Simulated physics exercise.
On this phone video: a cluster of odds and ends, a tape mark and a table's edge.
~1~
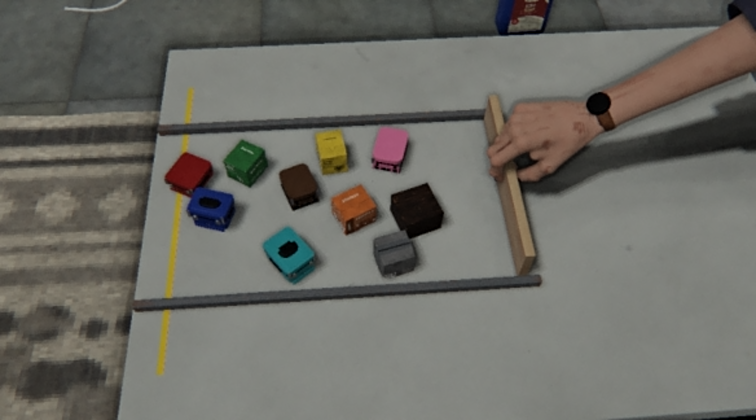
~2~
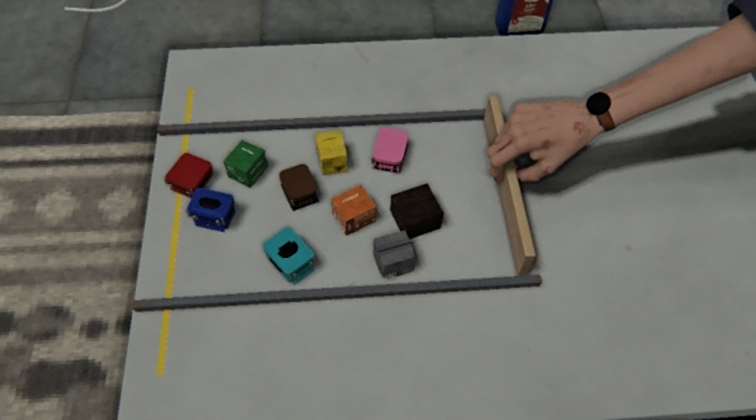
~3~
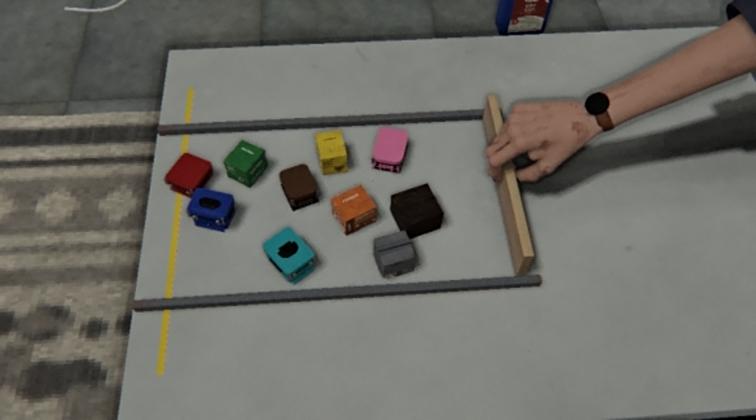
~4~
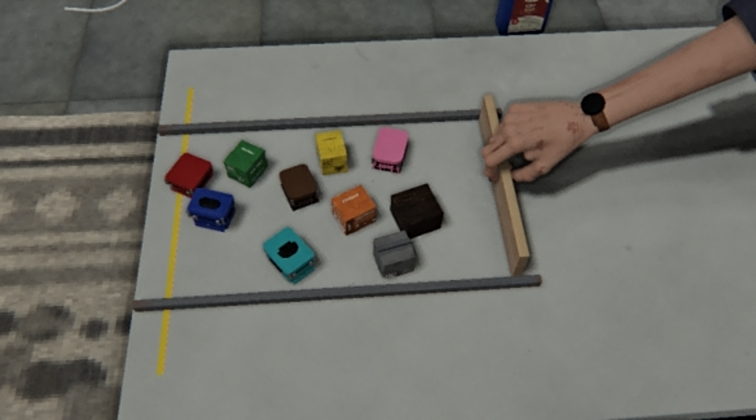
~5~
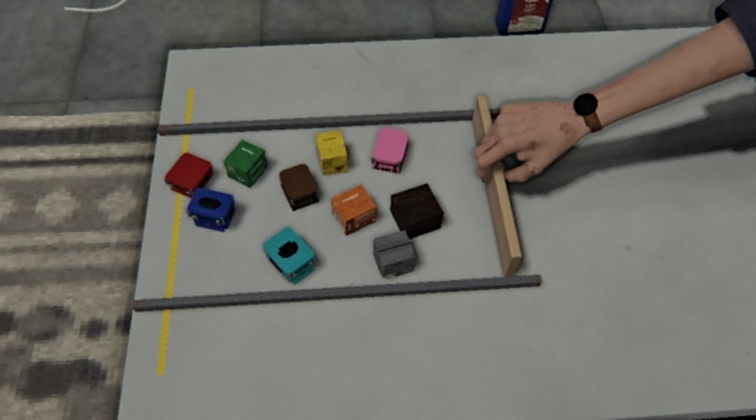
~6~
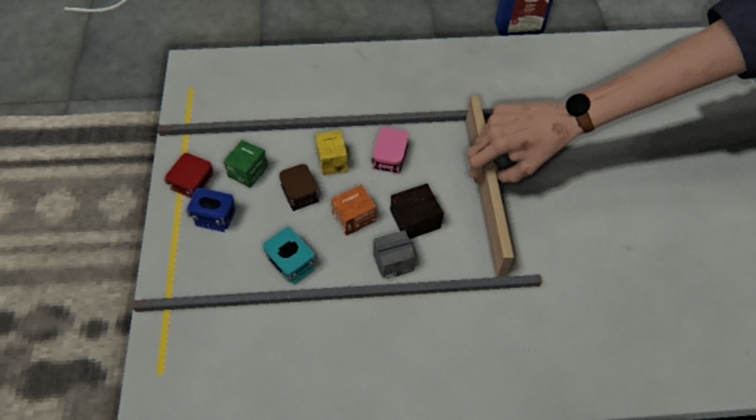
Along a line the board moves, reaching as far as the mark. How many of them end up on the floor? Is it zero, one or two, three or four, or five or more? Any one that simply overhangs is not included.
It is five or more.
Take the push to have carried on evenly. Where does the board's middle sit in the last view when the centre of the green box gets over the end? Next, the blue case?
Its middle is around (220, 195) and around (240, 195).
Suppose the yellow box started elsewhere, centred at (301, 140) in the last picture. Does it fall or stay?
From that start, the object then does not stay.
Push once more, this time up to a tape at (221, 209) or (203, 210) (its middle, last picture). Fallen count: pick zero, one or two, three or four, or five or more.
Falls: Just one or two; three or four.
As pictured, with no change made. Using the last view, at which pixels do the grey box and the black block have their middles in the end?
The grey box at (150, 267), the black block at (152, 225).
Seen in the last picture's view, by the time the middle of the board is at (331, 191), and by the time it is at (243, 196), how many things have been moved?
So far 7, and 10 at the second.
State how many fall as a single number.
It comes to 7.
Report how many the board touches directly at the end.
Looks like 3 of them, all told.
A little later, none off yet; red case at rest near (191, 177); blue case at rest near (213, 210); green box at rest near (246, 164).
When it is over, the number that fall off is five or more; down, orange box, yellow box, brown case, turquoise case, green box, blue case and red case.
